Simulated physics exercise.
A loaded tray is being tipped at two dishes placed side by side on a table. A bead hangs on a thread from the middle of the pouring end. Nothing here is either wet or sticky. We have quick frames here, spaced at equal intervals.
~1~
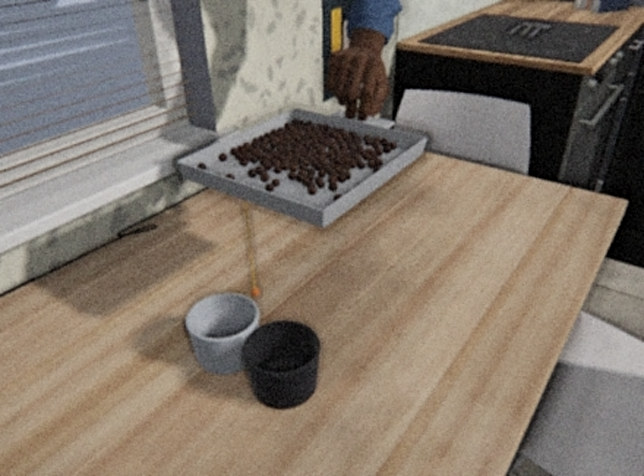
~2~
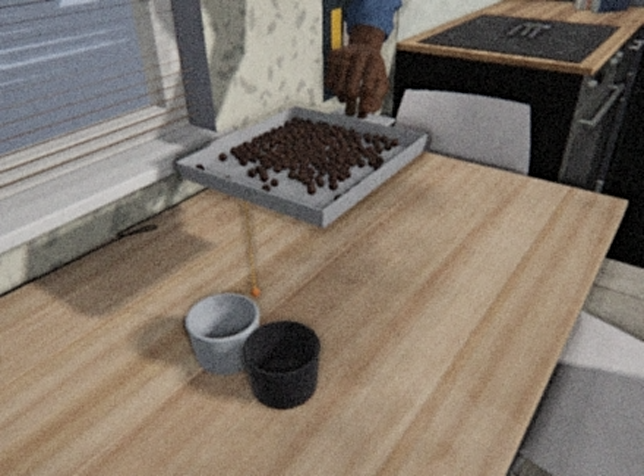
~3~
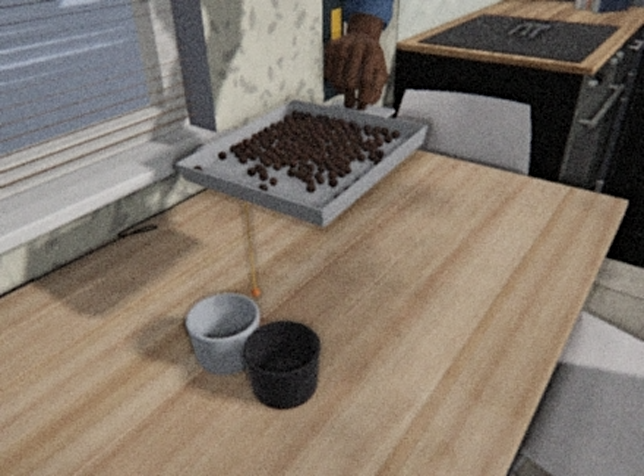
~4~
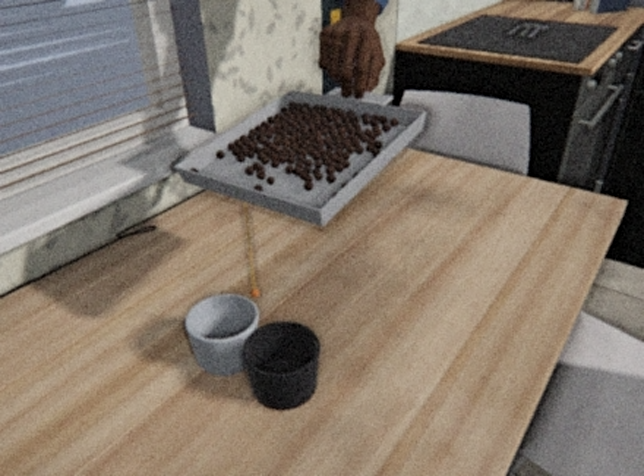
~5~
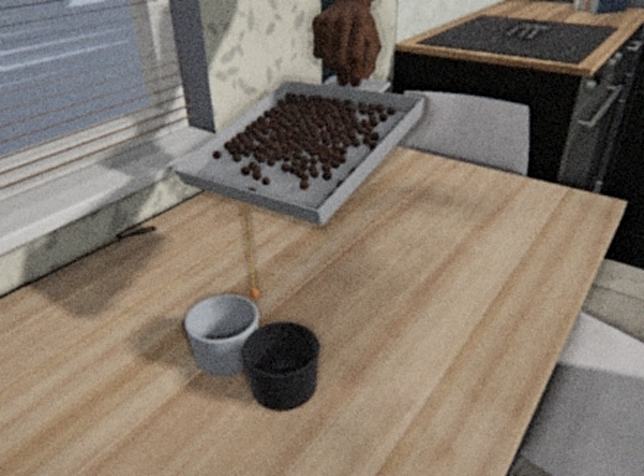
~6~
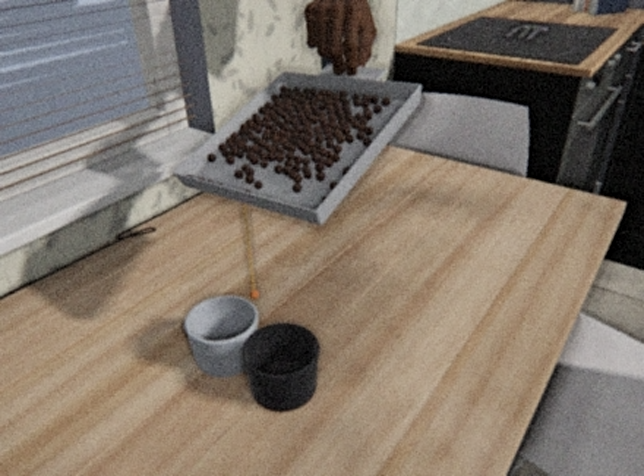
At a wooden table, a hand behind a grey tray of chocolate balls rose as the tray's far end tilted up, and the balls began sliding toward the near edge, above two small dishes.
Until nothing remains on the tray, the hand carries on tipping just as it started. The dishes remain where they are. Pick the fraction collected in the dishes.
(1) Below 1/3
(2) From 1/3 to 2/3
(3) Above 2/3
Below 1/3.
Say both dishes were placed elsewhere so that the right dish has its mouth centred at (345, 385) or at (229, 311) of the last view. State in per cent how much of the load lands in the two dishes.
Roughly 10 per cent, then roughly 40 per cent.
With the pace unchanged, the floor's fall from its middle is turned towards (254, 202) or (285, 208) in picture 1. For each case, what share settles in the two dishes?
50 % and 60 %.
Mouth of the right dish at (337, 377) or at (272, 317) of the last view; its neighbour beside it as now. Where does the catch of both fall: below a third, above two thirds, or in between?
The two tries give, in order: Under a third; below one third.
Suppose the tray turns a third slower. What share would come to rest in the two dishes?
It would come out near 30 per cent.
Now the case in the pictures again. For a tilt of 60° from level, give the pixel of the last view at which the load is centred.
Near (231, 166).
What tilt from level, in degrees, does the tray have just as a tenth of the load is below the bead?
85°.
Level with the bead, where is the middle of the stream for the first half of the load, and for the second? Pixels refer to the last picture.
Starting near (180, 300), moving on to near (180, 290).
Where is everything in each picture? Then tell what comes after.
The first picture shows corners of the pouring end near (181, 161) and (323, 208), level; middle of the load near (314, 152), chocolate balls; left dish near (200, 350); right dish near (259, 384); bead on its thread near (255, 292).
The second picture shows corners of the pouring end near (181, 162) and (322, 208), level; middle of the load near (313, 150).
The third picture shows corners of the pouring end near (181, 163) and (322, 208), tipped barely, lowest at the left corner; middle of the load near (313, 145).
The fourth picture shows corners of the pouring end near (179, 166) and (320, 208), tipped a little, lowest at the left corner; middle of the load near (310, 139), only a few on the move.
The fifth picture shows corners of the pouring end near (178, 168) and (317, 208), tipped a little, lowest at the left corner; middle of the load near (306, 133), a little on the move.
The sixth picture shows corners of the pouring end near (177, 171) and (315, 208), tipped clearly, lowest at the left corner; middle of the load near (299, 130), all but a few on the move; left dish near (199, 353); right dish near (258, 387).
Shortly afterwards, tray tipped steeply; all but a few on the tray; only a few outside both; only a few in the air.
Next, tray tipped right over; near a quarter on the tray; only a few in the right dish; a little in the left dish; near a quarter outside both; near a third in the air.
Some moments later, tray tipped past a quarter turn; only a few in the right dish; near a quarter in the left dish; the bulk outside both.
In the end, tray tipped past a quarter turn; only a few in the right dish; near a quarter in the left dish; the bulk outside both.
